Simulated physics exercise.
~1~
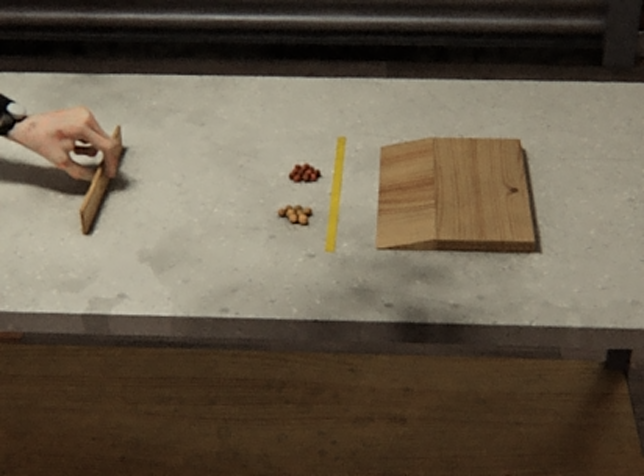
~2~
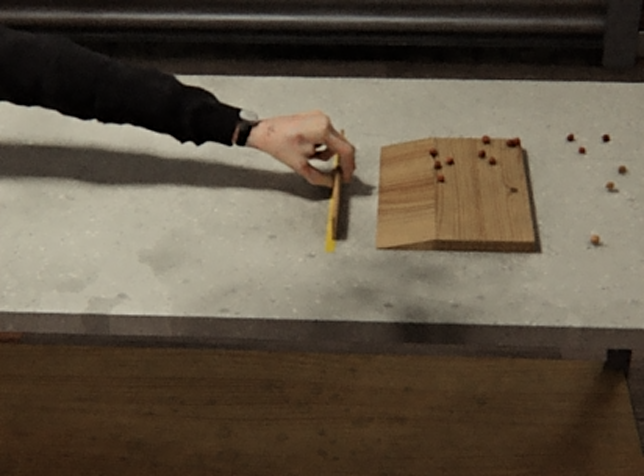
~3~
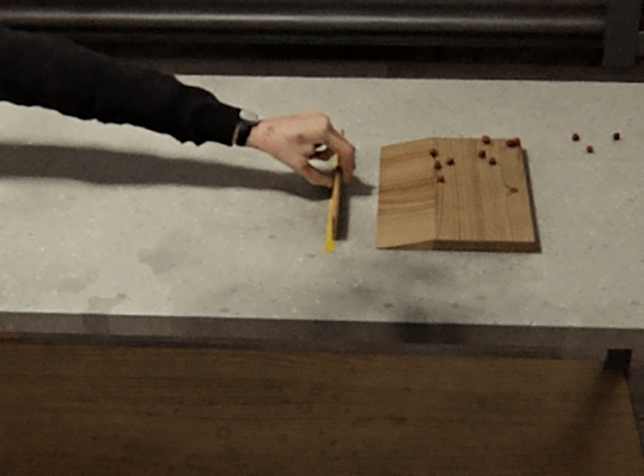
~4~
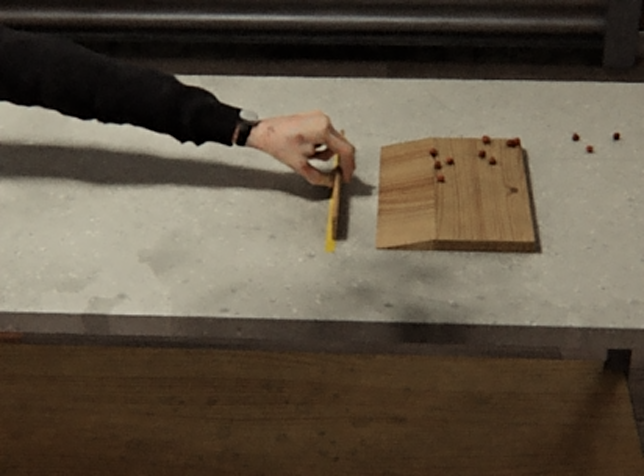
On a pale countertop, a hand sweeping a wooden strip rightward to yellow tape, red pieces scattering across and beyond a ramp.
